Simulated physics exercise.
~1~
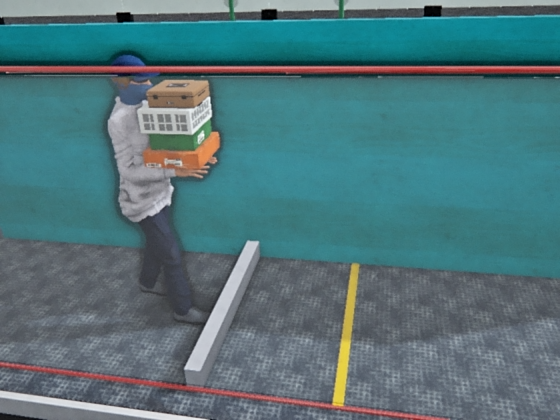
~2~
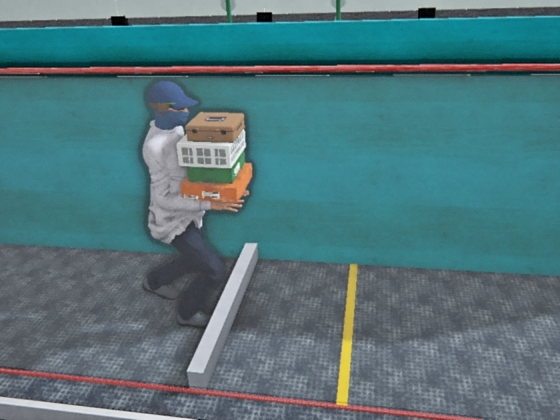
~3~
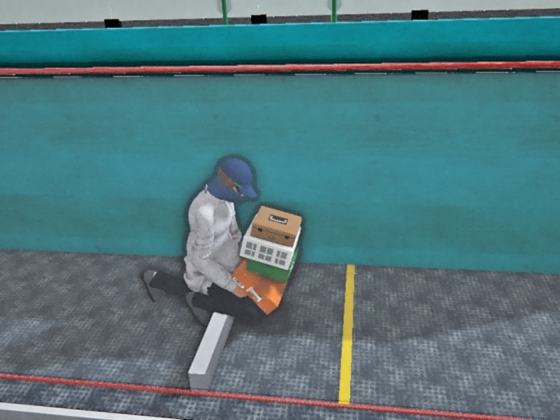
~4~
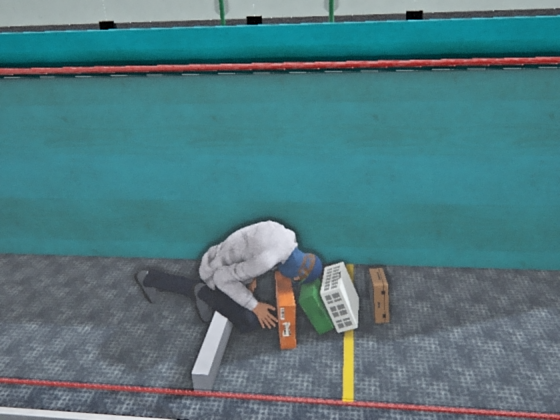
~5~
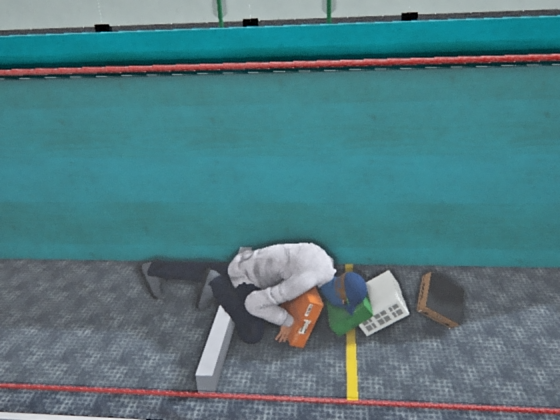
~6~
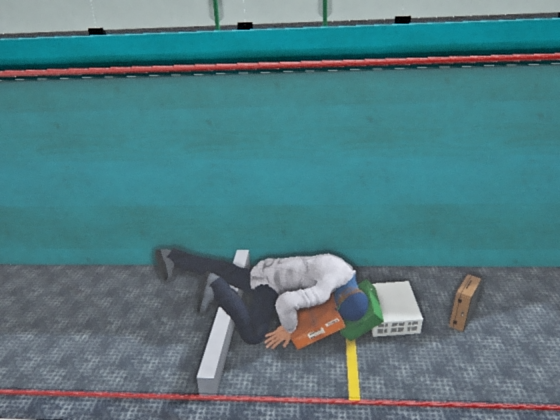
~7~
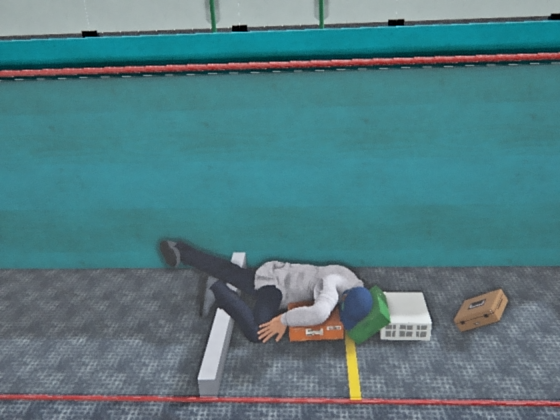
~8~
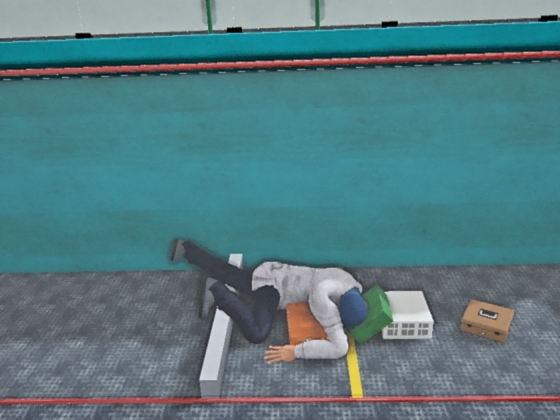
A person in a blue cap holding a stack of boxes toppled forward over a low grey rail and crumpled to the ground, spilling them rightward; the orange one stopped short of the yellow line, while the green, white and brown ones ended beyond it.
